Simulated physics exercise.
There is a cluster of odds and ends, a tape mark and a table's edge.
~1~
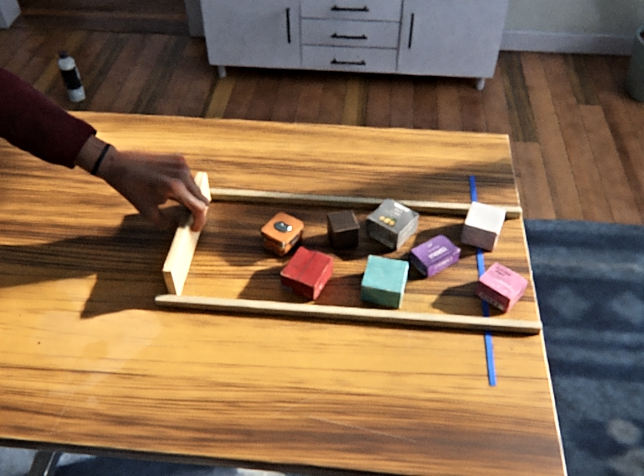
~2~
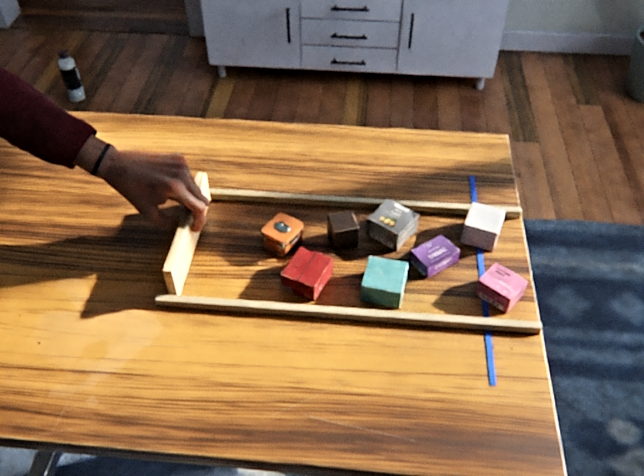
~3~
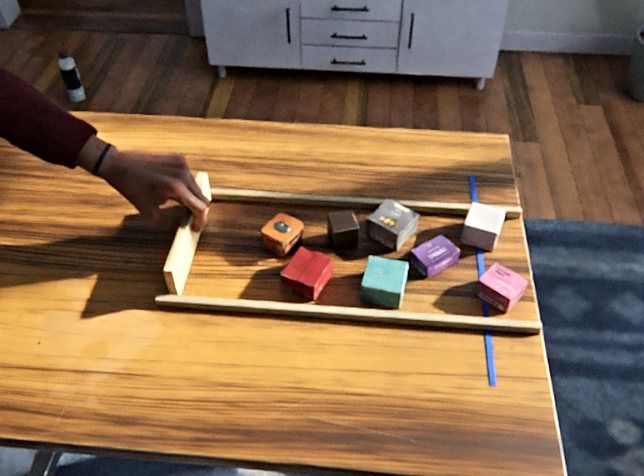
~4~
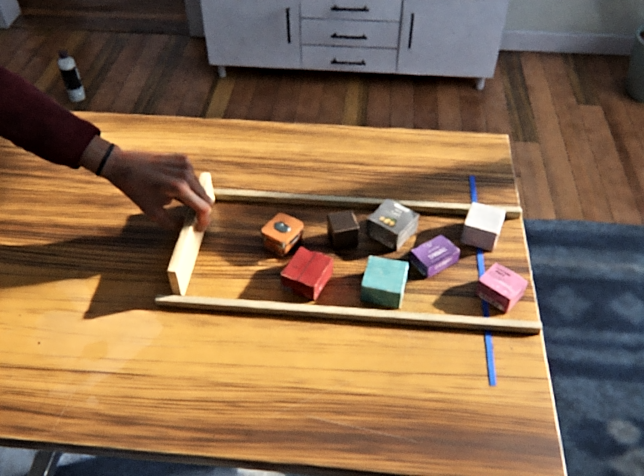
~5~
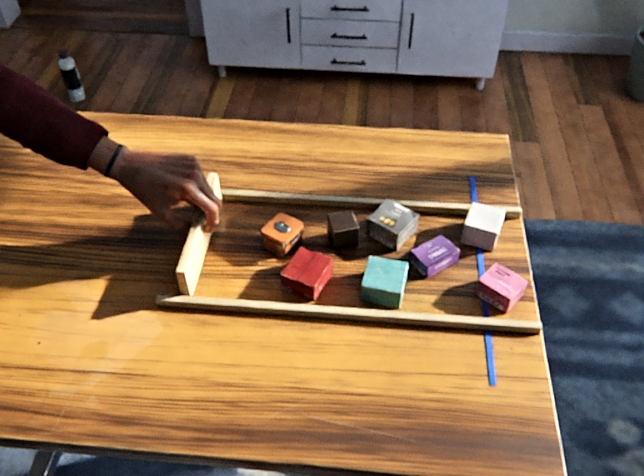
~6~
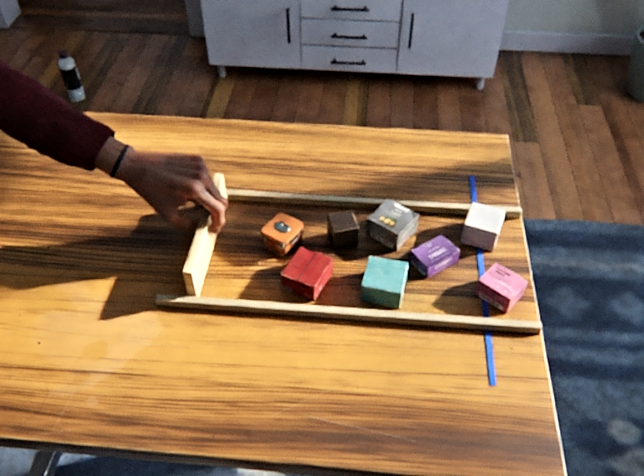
A wooden board held upright by a hand stayed still at first, then slid slightly right between two wooden rails, toward a cluster of colourful blocks that sat motionless near a strip of blue tape.
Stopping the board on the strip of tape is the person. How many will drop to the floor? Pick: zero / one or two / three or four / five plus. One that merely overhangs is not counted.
That comes to five plus.
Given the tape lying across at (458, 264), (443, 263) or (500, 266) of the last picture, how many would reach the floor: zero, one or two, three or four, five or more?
Taking the tapes one after another, the count is either one or two, then one to two, then 5 or more.
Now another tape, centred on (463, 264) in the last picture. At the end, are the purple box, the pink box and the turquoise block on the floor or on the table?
As for the purple box, it does not stay; the pink box does not stay; the turquoise block keeps its spot.
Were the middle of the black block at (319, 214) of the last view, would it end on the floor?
Here it holds its spot.
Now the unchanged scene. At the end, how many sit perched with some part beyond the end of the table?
Tally: 1.
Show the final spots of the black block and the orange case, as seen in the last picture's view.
The black block settles near (525, 244); as for the orange case, near (496, 244).
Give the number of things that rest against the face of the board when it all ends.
It adds up to 2.
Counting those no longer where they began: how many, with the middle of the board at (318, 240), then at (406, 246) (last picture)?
Tally: First 4; then 8.
Soon after, none off yet; pink box at rest near (501, 288); white block at rest near (483, 226); purple box at rest near (434, 256).
By the end, the number that fall off is five or more; fallen, turquoise block, grey box, purple box, white block and pink box.
